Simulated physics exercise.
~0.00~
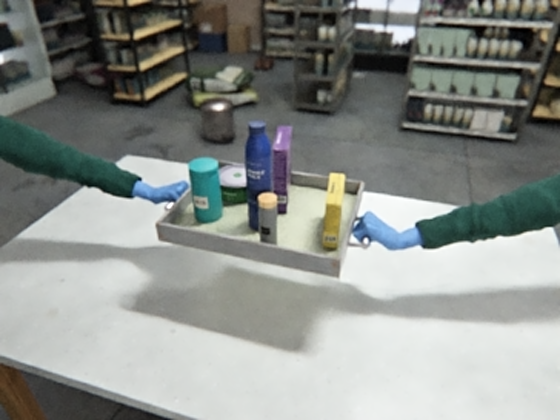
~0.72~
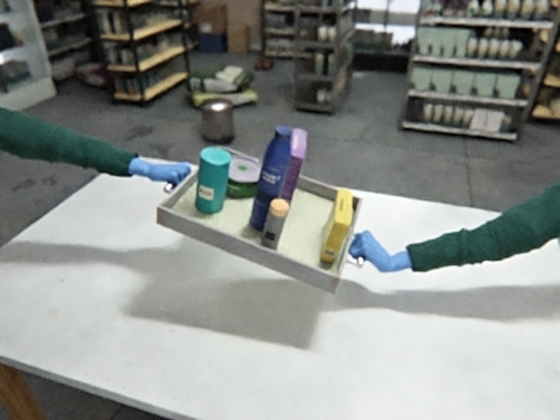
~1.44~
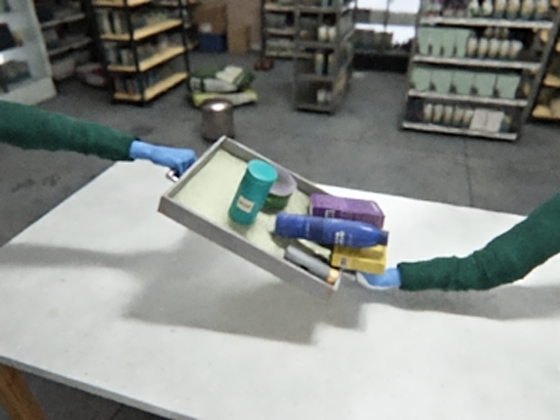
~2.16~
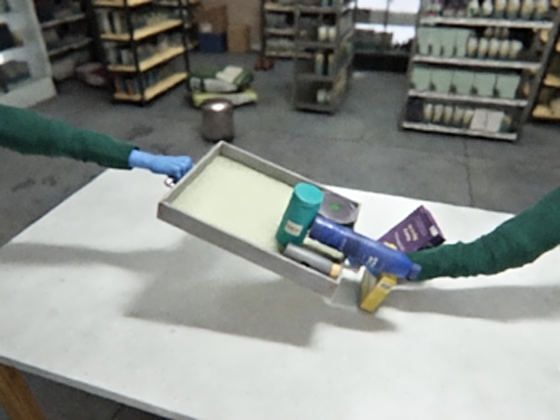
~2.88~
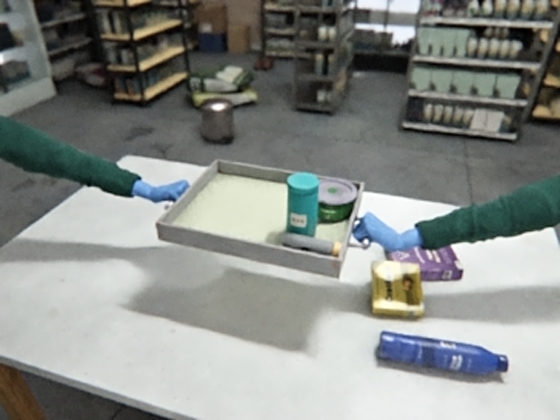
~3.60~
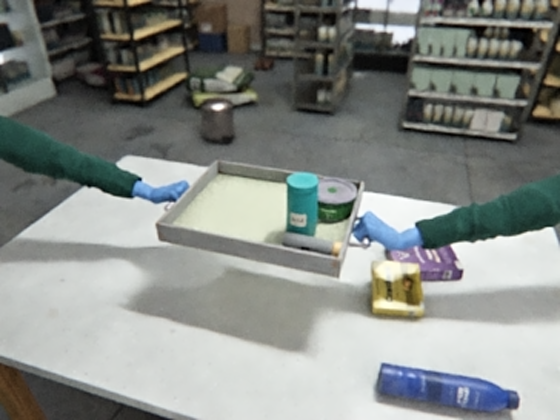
Two blue-gloved hands in green sleeves hold a shallow grey tray above a white table, seen from slightly above in a room lined with stocked shelves. On it stand a turquoise jar at left, a blue bottle, purple packet, green tub and small grey shaker near the middle, and a yellow packet at right. The tray tilts down to the right, and the items lean, topple and slide that way. The yellow and purple packets go over the edge, then the blue bottle. The tray levels with the jar upright, the tub beside it and the shaker lying down, while the fallen three rest on the table.
